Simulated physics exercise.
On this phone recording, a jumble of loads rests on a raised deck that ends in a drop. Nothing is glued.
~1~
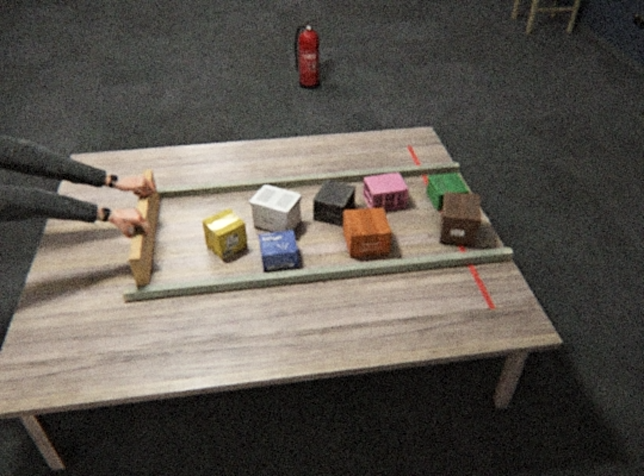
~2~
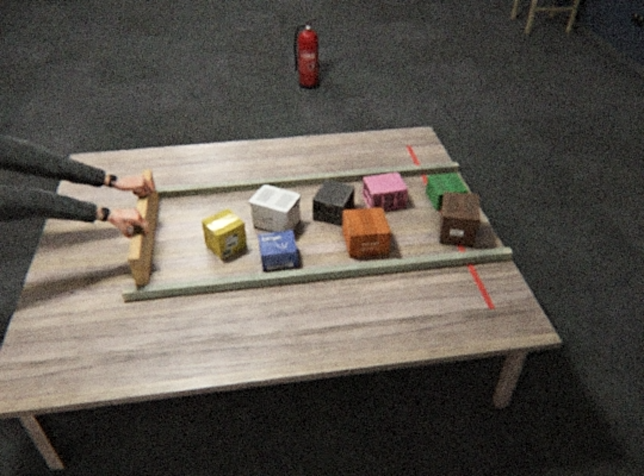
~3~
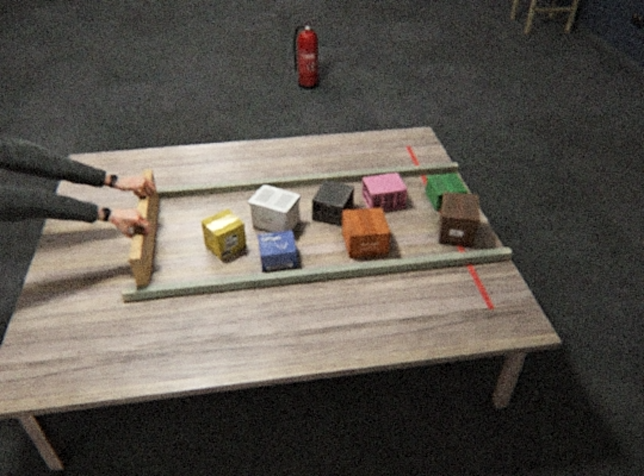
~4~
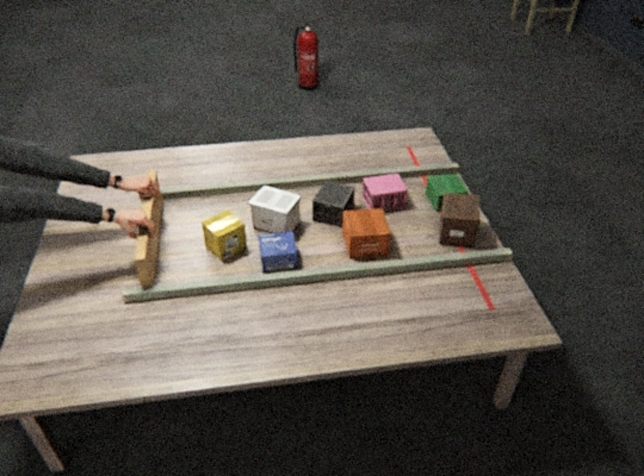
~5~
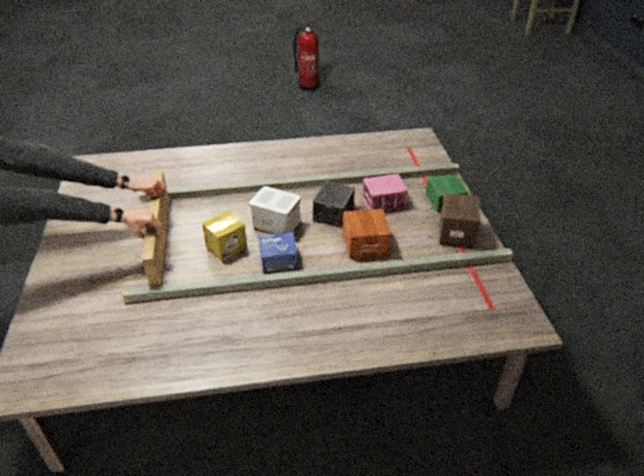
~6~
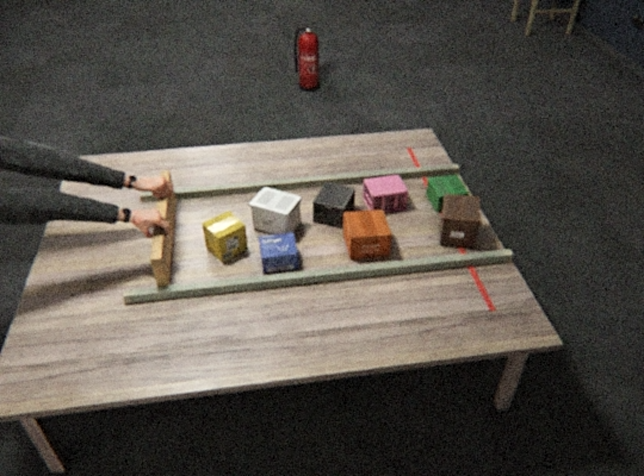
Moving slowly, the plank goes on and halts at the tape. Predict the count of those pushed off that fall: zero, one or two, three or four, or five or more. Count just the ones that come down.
The count is five or more.
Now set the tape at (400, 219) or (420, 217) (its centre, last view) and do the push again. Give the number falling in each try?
So it's 2 the first time and 3 the second time.
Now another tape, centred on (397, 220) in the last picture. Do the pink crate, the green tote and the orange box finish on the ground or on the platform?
Going one by one, the pink crate goes down, the green tote goes down, the orange box is still up.
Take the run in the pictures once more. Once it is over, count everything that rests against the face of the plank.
3.
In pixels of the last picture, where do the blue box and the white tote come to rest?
The blue box ends at (479, 240) and the white tote at (457, 188).
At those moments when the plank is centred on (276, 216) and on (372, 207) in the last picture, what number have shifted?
First 4 and then 8.
A little later, none off yet; green tote at rest near (447, 194); brown tote at rest near (459, 221); pink crate at rest near (385, 194).
Next, none off yet; green tote shifted about its own width near (470, 192); brown tote at rest near (459, 221); pink crate shifted about its own width near (433, 187).
When it is over, the number that fall off is five or more; down, black crate, orange box, pink crate, brown tote and green tote.
